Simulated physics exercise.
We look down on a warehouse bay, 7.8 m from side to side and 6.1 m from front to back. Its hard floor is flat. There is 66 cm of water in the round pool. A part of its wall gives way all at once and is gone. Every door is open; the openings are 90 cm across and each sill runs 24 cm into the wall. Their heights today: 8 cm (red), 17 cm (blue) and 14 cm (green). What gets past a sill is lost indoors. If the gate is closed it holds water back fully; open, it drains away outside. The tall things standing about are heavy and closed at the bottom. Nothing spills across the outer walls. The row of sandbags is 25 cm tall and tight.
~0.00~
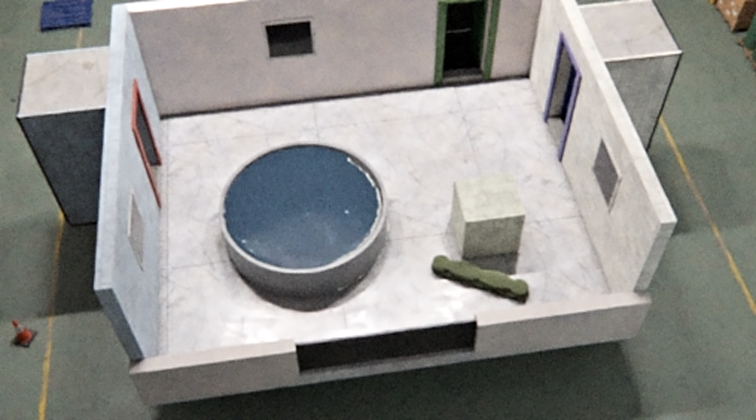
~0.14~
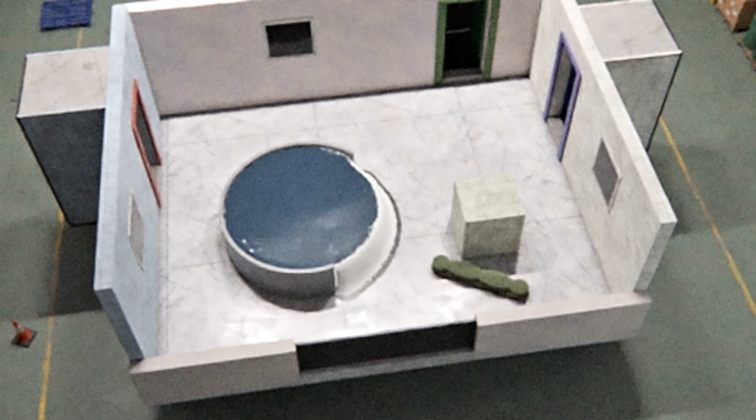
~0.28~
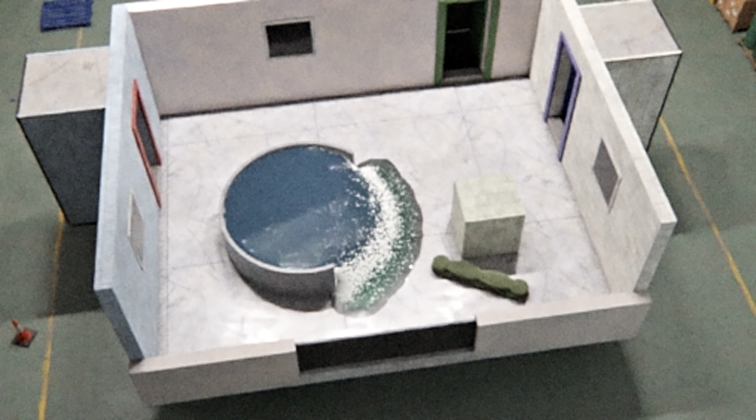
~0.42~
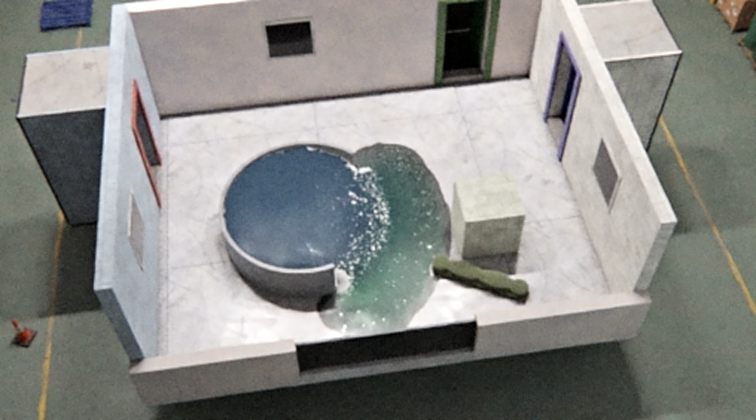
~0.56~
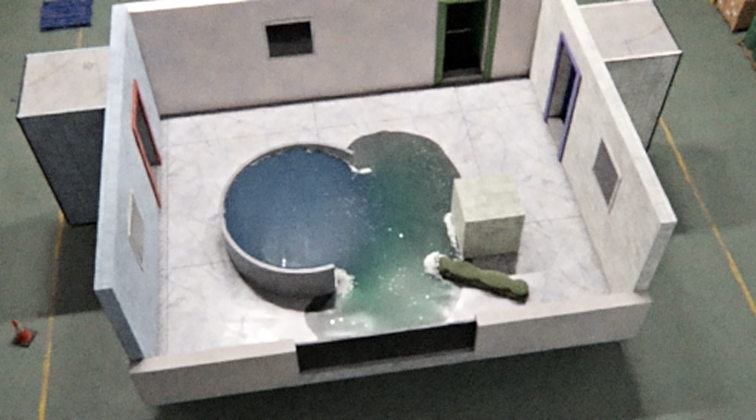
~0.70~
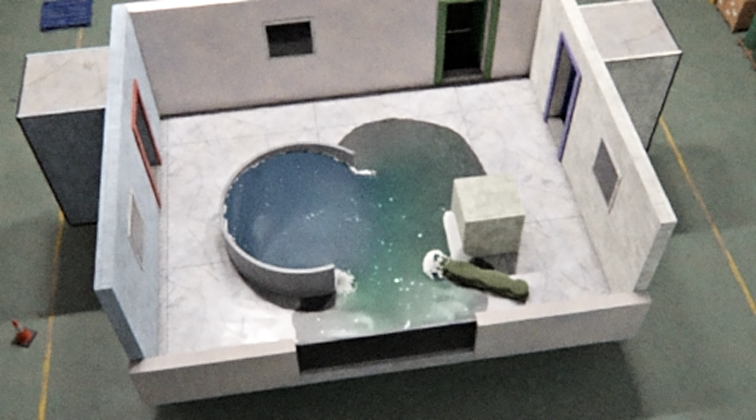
In a warehouse bay, part of the round pool's wall gave way on its right side, and water poured out, spreading across the pale floor around the block and the green object lying beside it.
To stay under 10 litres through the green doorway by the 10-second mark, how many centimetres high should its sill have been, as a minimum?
About 21 cm.
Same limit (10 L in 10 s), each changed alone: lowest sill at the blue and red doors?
About 24 cm at blue and 13.5 cm at red.
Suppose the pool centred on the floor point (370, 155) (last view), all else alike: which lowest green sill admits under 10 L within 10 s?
Then roughly 24 cm.
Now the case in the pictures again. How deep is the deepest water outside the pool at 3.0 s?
About 40 cm.
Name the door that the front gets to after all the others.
Last comes the red one.
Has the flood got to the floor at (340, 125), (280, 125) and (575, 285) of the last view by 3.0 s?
In turn: Not reached, dry, wet.
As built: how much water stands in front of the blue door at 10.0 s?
Some 9.5 cm.
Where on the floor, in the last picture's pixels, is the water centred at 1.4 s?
Near (362, 231).
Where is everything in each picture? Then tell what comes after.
Still water, 66 cm deep, in the round pool at (304, 206); the green door at (465, 45) is dry, in the first picture.
The gap is at (383, 228), the front 0.3 m out at (351, 296); the back of the round pool holds 66 cm, in the second picture.
Water pours out at (383, 229) and has run 0.8 m, to (389, 165); about 10 cm deep outside, 66 cm at the back, in the third picture.
The gap is at (383, 230), the front 1.3 m out at (411, 153); the back of the round pool holds 66 cm, in the fourth picture.
The front is at (434, 145), 1.8 m from the gap at (383, 230); 7.9 m2 of floor is wet, 66 cm left at the back, in the fifth picture.
The front is at (456, 136), 2.3 m from the gap at (383, 231); 10.3 m2 of floor is wet, 64 cm left at the back; 1.5 m in a straight line remain to the green door at (465, 45), in the sixth picture.
After 1.4 s water covers 50 % of the floor, deepest (46 cm) near (438, 237); 3 cm at the green door, 0 litres in over its 14 cm sill.
After 3.0 s water covers 60 % of the floor, deepest (40 cm) near (528, 79); 10 cm at the green door, 0 litres in over its 14 cm sill.
After 10.0 s water covers 95 % of the floor, deepest (18 cm) near (233, 144); 10 cm at the green door, 73 litres in over its 14 cm sill.
At the green door as built, the water arrived by 1.4 s and peaked near 25 cm at 3.4 s.
With a sill of 17 cm, 34 litres would have come in within the 10 s; with 23 cm, 3 litres. So under 10 litres takes about 21 cm.
